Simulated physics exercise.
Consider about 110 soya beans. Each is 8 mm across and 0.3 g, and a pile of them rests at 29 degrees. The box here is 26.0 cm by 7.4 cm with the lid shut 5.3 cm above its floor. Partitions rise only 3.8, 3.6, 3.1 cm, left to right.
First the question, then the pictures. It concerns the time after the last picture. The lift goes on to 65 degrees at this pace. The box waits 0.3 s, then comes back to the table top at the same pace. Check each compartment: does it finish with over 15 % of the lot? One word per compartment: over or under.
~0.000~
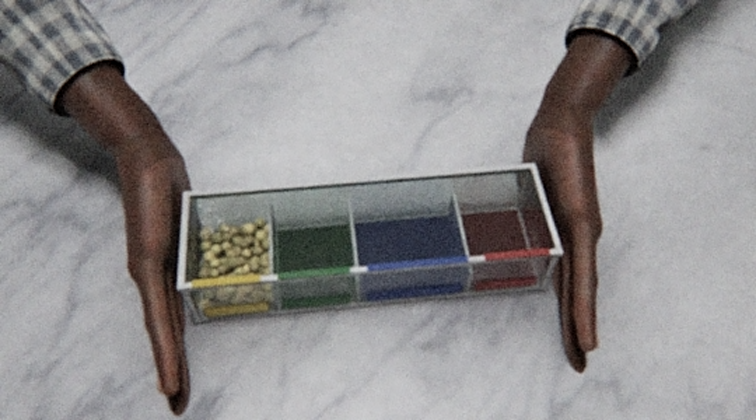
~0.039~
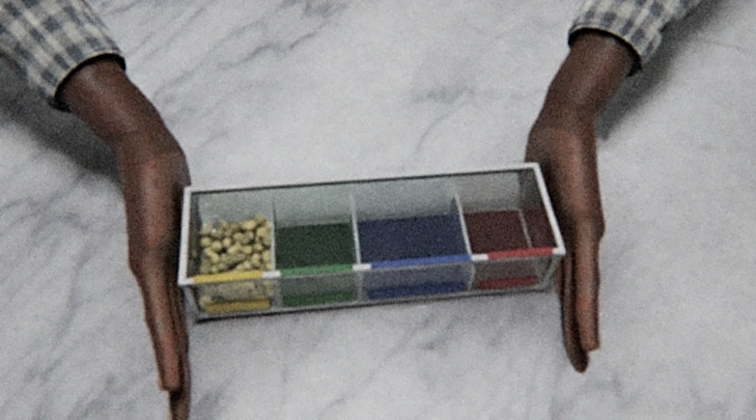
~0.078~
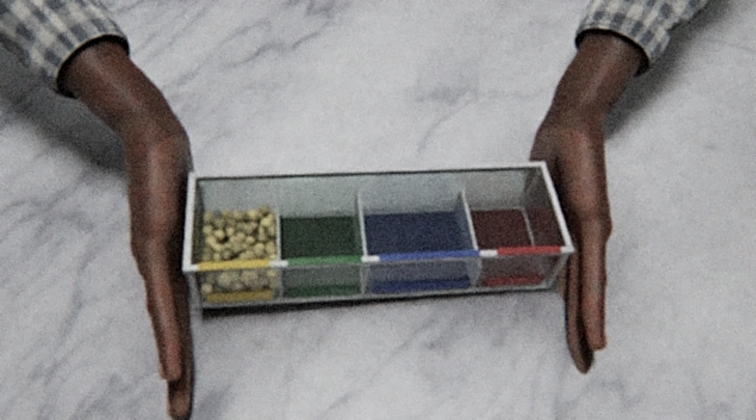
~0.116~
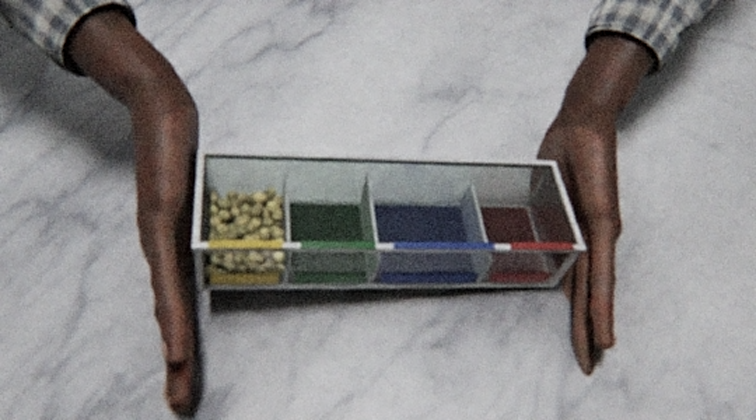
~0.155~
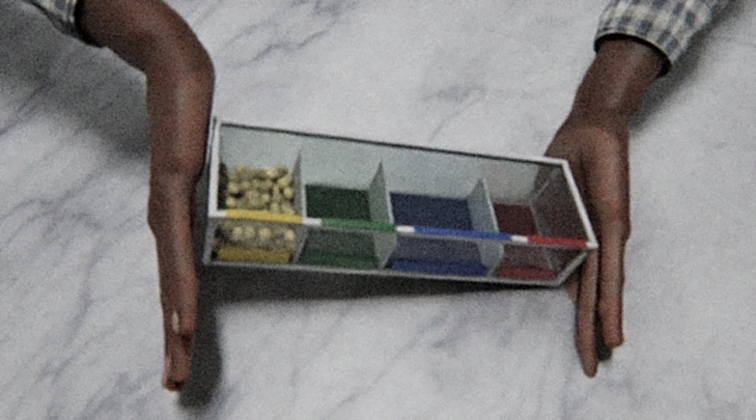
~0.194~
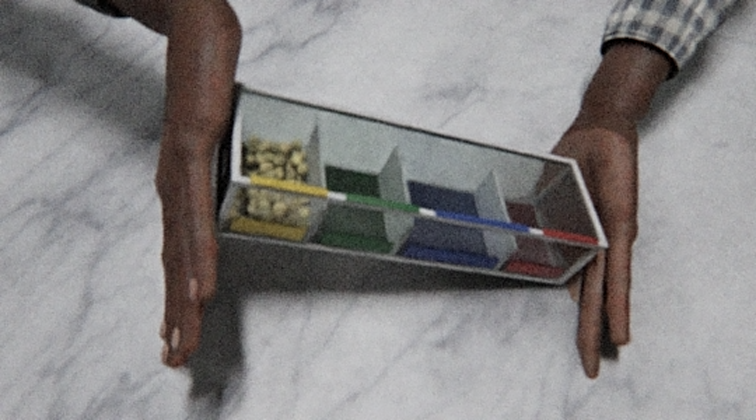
Red compartment under, blue compartment under, green compartment over, yellow compartment over.
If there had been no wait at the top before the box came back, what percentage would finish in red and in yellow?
Then, in per cent: Red 0; yellow 85.
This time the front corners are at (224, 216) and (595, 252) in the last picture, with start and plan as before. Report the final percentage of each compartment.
Red = 0 %, blue = 5 %, green = 15 %, yellow = 85 %.
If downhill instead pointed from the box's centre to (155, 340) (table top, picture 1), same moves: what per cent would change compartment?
About 0 per cent.
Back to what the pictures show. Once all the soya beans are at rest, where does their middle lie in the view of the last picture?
My guess is close to (275, 259).
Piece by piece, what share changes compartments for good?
Share changed: Approx. 30 %.
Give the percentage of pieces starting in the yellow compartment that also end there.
Around 70 %.
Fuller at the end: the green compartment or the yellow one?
That would be the yellow compartment.
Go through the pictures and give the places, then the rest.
In the first picture, box tilt 0 degrees, front corners at (185, 285) and (556, 251); yellow 100 %.
In the second picture, box tilt 1 degrees, front corners at (186, 280) and (558, 250).
In the third picture, box tilt 5 degrees, front corners at (190, 267) and (566, 249), lowest corner right back.
In the fourth picture, box tilt 10 degrees, front corners at (199, 244) and (578, 246), lowest corner right back.
In the fifth picture, box tilt 17 degrees, front corners at (216, 213) and (590, 244), lowest corner right back.
In the sixth picture, box tilt 24 degrees, front corners at (239, 179) and (600, 243), lowest corner right back; yellow 100 %. The box's pace is about 180 degrees a second.
Then, at 0.68 s, tilt 65 degrees; green 15 %, yellow 85 %.
After 1.00 s, tilt 37 degrees; green 30 %, yellow 70 %.
Then, at 1.42 s, tilt 0 degrees; green 30 %, yellow 70 %.
In the end, at 1.8 s, red 0 %, blue 0 %, green 30 %, yellow 70 %.
